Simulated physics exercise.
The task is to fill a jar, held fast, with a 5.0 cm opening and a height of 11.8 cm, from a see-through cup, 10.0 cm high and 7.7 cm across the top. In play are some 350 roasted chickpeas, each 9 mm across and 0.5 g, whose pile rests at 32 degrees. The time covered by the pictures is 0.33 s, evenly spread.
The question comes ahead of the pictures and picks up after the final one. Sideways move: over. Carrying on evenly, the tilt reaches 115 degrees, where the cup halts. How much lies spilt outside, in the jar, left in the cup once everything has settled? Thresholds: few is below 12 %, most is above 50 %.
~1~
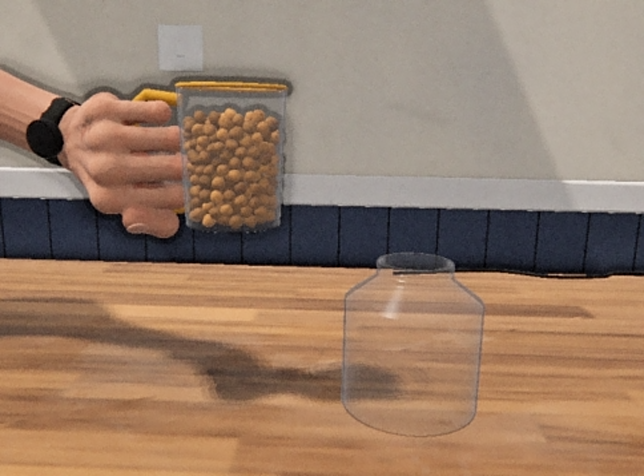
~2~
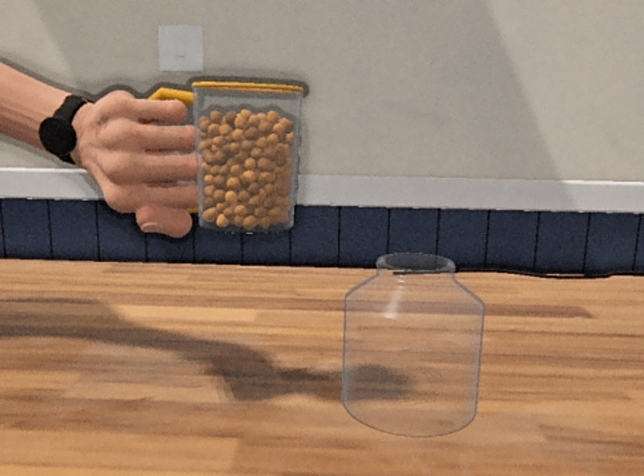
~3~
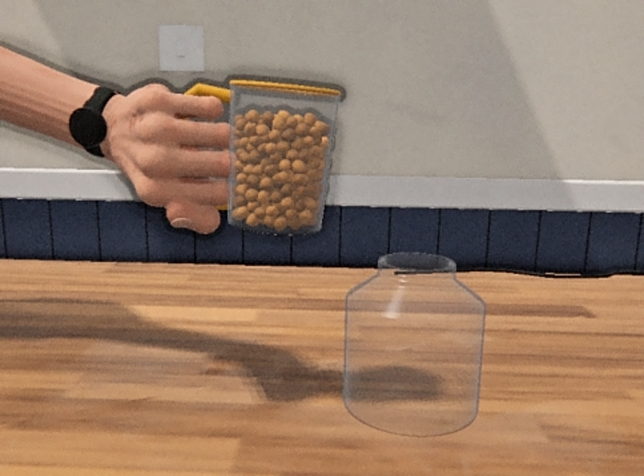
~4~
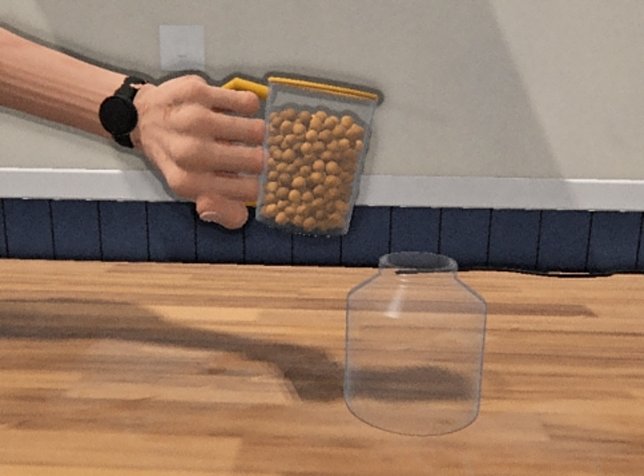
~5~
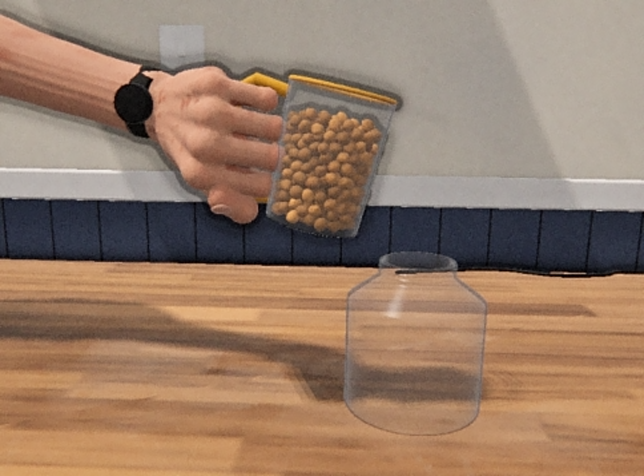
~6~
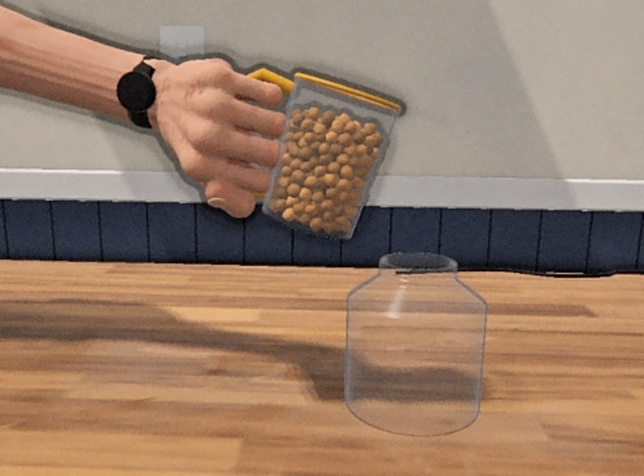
Spilt outside: Some. Jar: Most. Left in the cup: Few.
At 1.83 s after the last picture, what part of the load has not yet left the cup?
Roughly 30 in a hundred.
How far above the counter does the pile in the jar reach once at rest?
I'd say close to 4.5 centimetres.
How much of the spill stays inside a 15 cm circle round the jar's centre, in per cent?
I'd put it close to 60 %.
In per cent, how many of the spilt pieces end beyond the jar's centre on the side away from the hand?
Share: Close to 20 %.
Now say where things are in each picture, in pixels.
The first frame shows cup at (233, 157), tilt 0 degrees, lip at (285, 88), moved 0.0 cm; middle of the pieces at (238, 169); jar at (412, 334).
The second frame shows cup at (247, 157), tilt 1 degrees, lip at (301, 90), moved 1.1 cm; middle of the pieces at (252, 170).
The third frame shows cup at (280, 158), tilt 4 degrees, lip at (339, 94), moved 3.5 cm; middle of the pieces at (284, 171).
The fourth frame shows cup at (312, 158), tilt 9 degrees, lip at (376, 98), moved 5.8 cm; middle of the pieces at (316, 171).
The fifth frame shows cup at (327, 158), tilt 13 degrees, lip at (395, 103), moved 6.9 cm; middle of the pieces at (329, 172).
The sixth frame shows cup at (327, 159), tilt 17 degrees, lip at (399, 109), moved 6.9 cm; middle of the pieces at (328, 172); jar at (415, 333).
Then, 0.76 s after the last picture, tilt 63 degrees; the cup holds 100 %, the jar 0 %.
Then, 1.26 s after the last picture, tilt 93 degrees; the cup holds 95 %, the jar 0 %.
Then, 1.83 s after the last picture, tilt 115 degrees; the cup holds 30 %, the jar 45 %.
In the end, spilt 25 %, jar 75 %, still above 0 %.
